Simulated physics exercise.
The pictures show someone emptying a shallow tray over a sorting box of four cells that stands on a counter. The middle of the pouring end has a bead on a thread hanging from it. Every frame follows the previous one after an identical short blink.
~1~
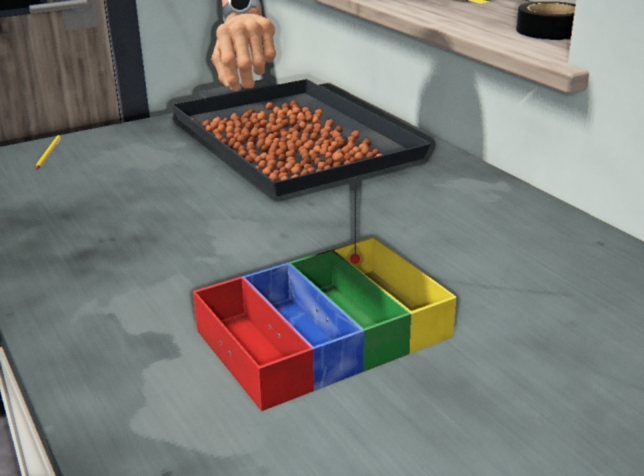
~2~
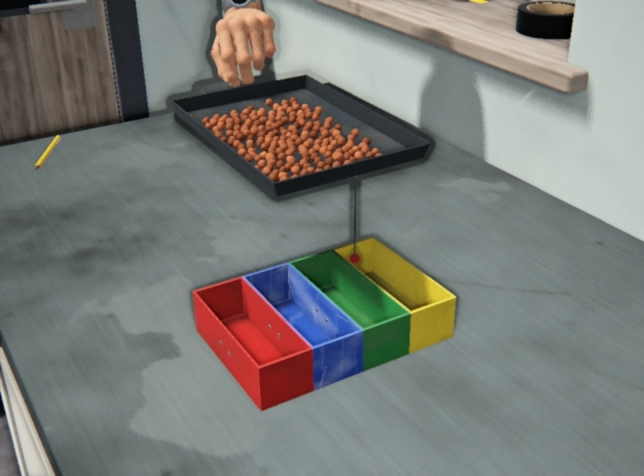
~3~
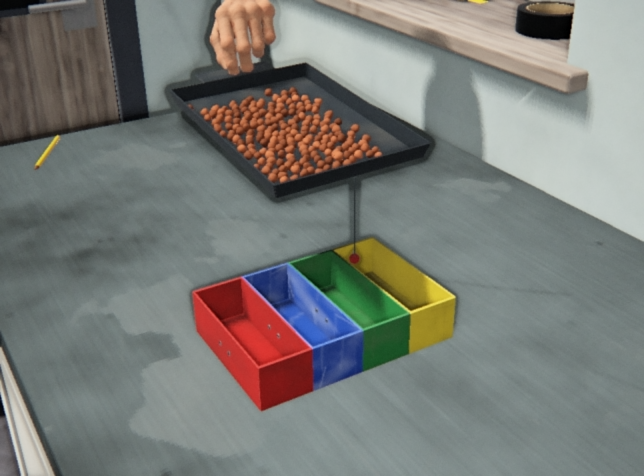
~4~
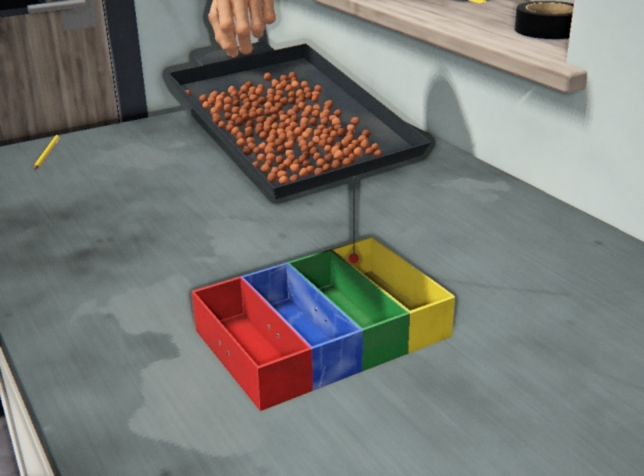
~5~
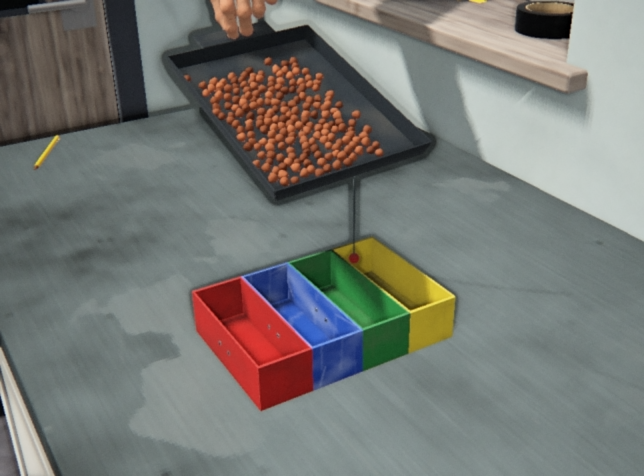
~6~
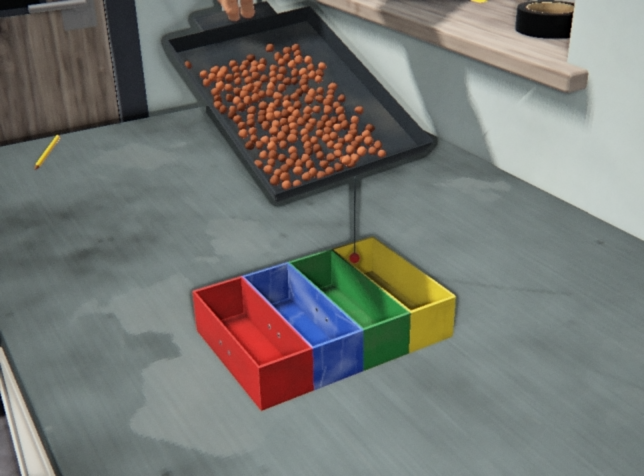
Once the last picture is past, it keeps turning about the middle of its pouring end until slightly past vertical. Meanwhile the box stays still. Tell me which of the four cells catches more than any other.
I would say the blue cell.
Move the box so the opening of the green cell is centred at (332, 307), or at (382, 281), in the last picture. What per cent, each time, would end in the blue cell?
First placement: Some 30 %; second placement: Some 30 %.
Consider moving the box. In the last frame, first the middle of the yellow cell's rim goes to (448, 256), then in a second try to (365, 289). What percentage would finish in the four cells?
You'd get near 70 percent first and near 90 percent next.
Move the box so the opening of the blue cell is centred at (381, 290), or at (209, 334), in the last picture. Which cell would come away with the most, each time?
In order: The red one, the cell in yellow.
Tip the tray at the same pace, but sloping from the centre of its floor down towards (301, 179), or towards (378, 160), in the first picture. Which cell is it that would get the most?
So the first one goes to blue and the second to that yellow cell.
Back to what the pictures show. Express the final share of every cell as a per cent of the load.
Red cell: Roughly 10; blue cell: Roughly 50; green cell: Roughly 30; yellow cell: Roughly 20.
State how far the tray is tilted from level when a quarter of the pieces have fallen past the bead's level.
Tilt: Around 95 degrees.
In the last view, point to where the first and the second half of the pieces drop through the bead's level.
Roughly at (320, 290) first, and then at (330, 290).
Just after the last frame, tray tipped steeply; every one on the tray.
A moment on, tray tipped past a quarter turn; roughly a quarter on the tray; roughly a quarter in the blue cell; about a tenth in the green cell; about a tenth in the red cell; about a tenth in the yellow cell; roughly a quarter falling or outside the box.
Further on, tray tipped past a quarter turn; roughly half in the blue cell; roughly a quarter in the green cell; roughly a quarter in the yellow cell; about a tenth in the red cell; just a few falling or outside the box.
When it is over, tray tipped past a quarter turn; roughly half in the blue cell; roughly a quarter in the green cell; roughly a quarter in the yellow cell; about a tenth in the red cell; just a few outside the box.
